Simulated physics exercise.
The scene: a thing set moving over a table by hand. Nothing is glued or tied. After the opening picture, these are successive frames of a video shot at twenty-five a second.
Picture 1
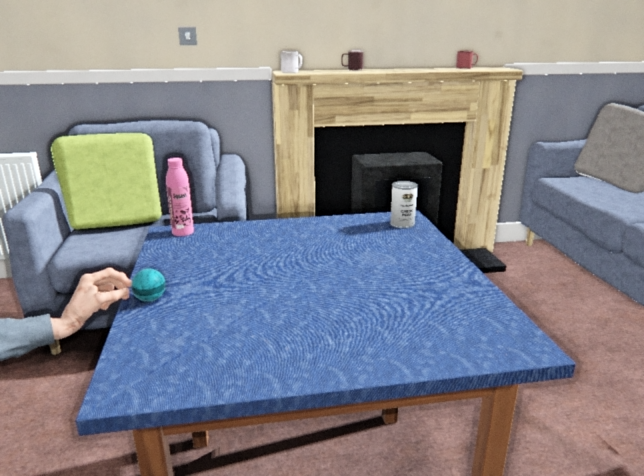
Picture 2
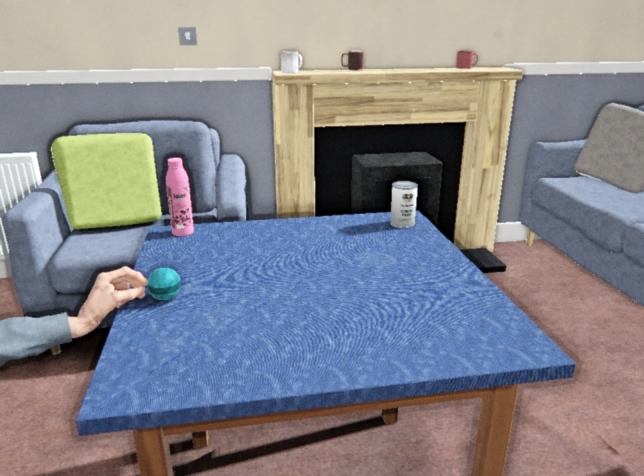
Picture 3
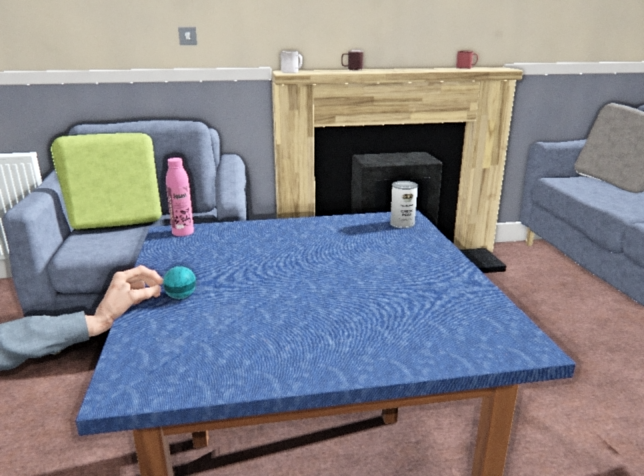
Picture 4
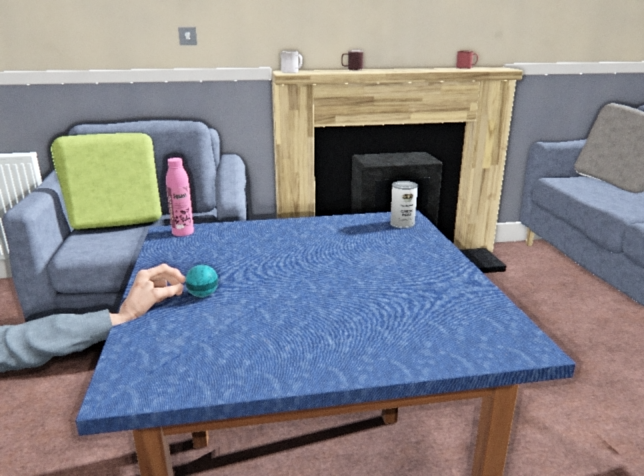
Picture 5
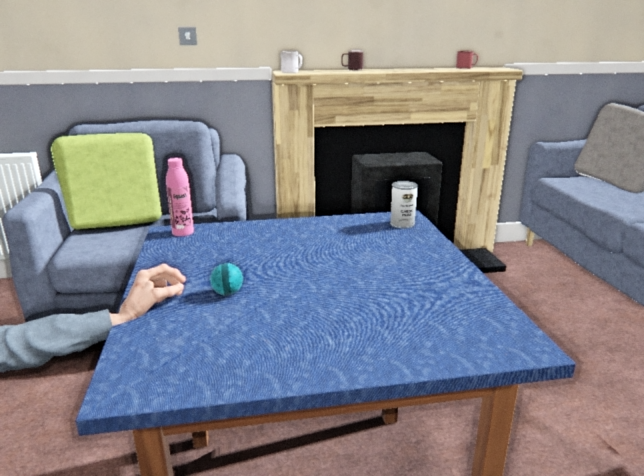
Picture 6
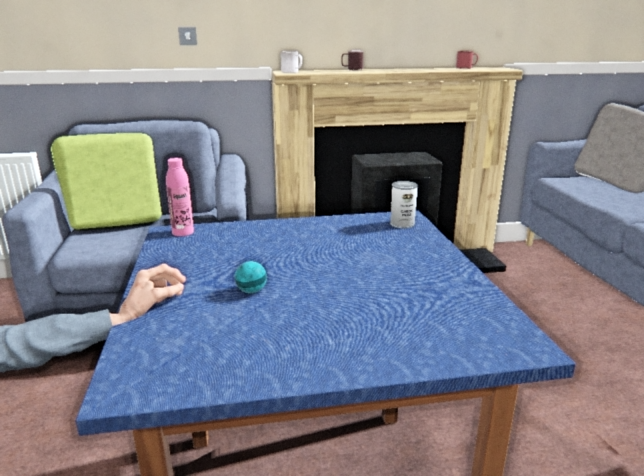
A turquoise ball, pushed by a hand reaching in from the left, moves rightward across a blue table, then leaves the fingers and rolls on a short way while the hand stays back. The fixed, slightly raised view shows a living room with blue-grey seats and a wooden fireplace topped by three mugs. A pink bottle stands at the table's back left, a pale can at back right.
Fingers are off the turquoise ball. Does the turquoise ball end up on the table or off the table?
The turquoise ball goes over the edge.
Then, 0.30 s after the last picture, turquoise ball rolled well along near (409, 265).
Then, 0.70 s after the last picture, turquoise ball now off the table.
By the end, off the table, turquoise ball.
